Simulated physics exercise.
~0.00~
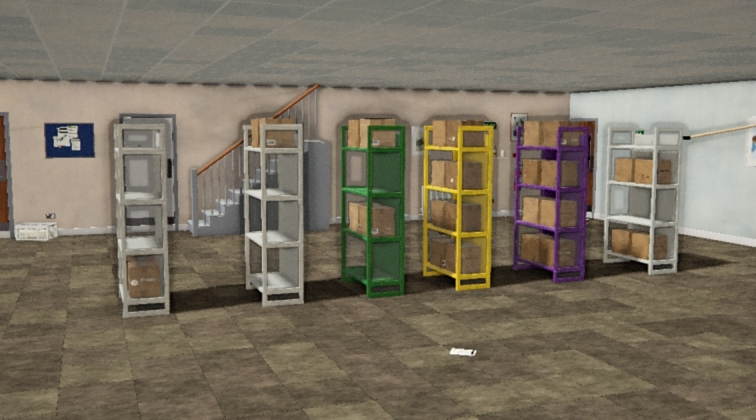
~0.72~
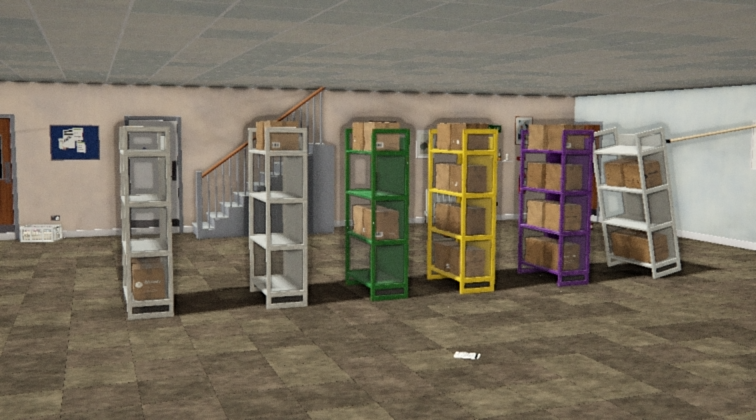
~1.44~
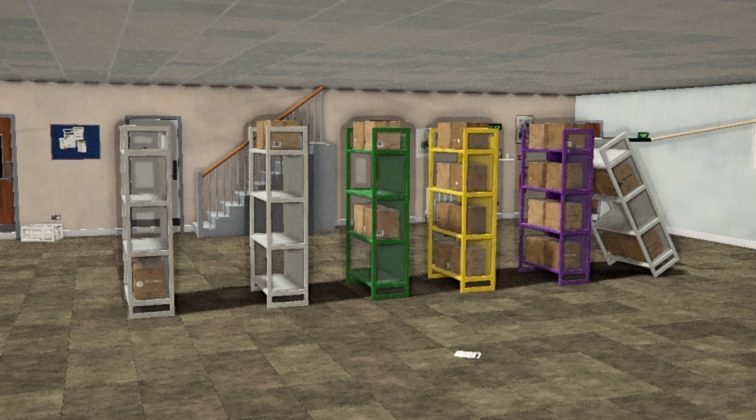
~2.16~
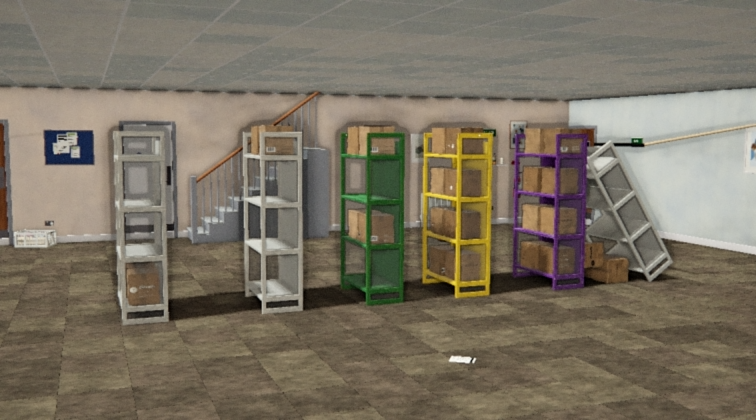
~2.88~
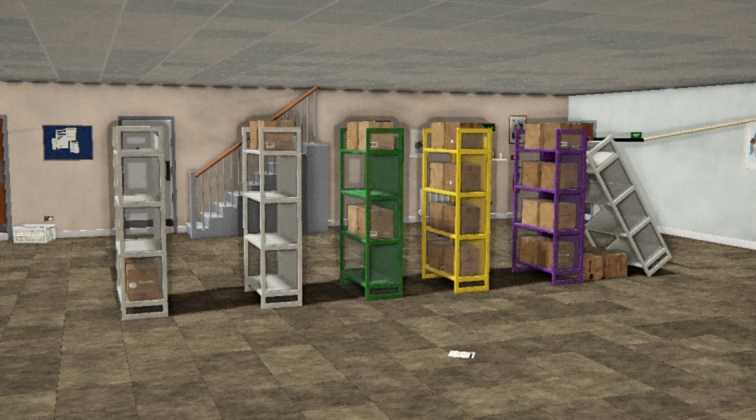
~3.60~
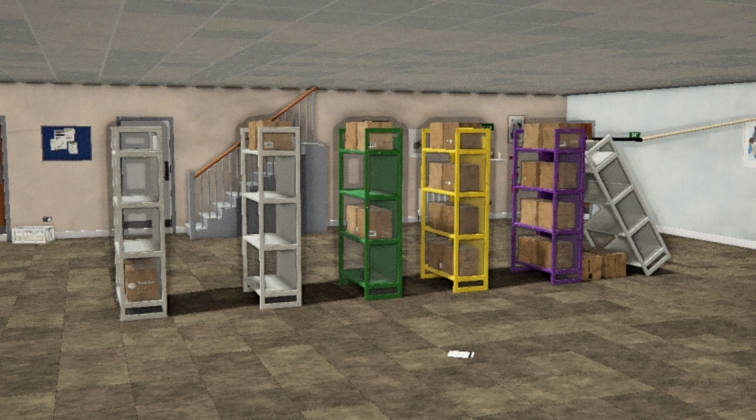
Six tall shelving units stand in a row across a wide room with a brown tiled floor, seen from the front by a slightly swaying camera. From the left come two pale grey units, then a green, a yellow, a purple and a white one, most holding brown cartons, with a staircase behind. A pole reaching in from the right pushes the top of the white unit, which tips left. It comes to rest leaning against the purple unit, its cartons spilt on the floor between them. The purple, yellow and other units stay upright.
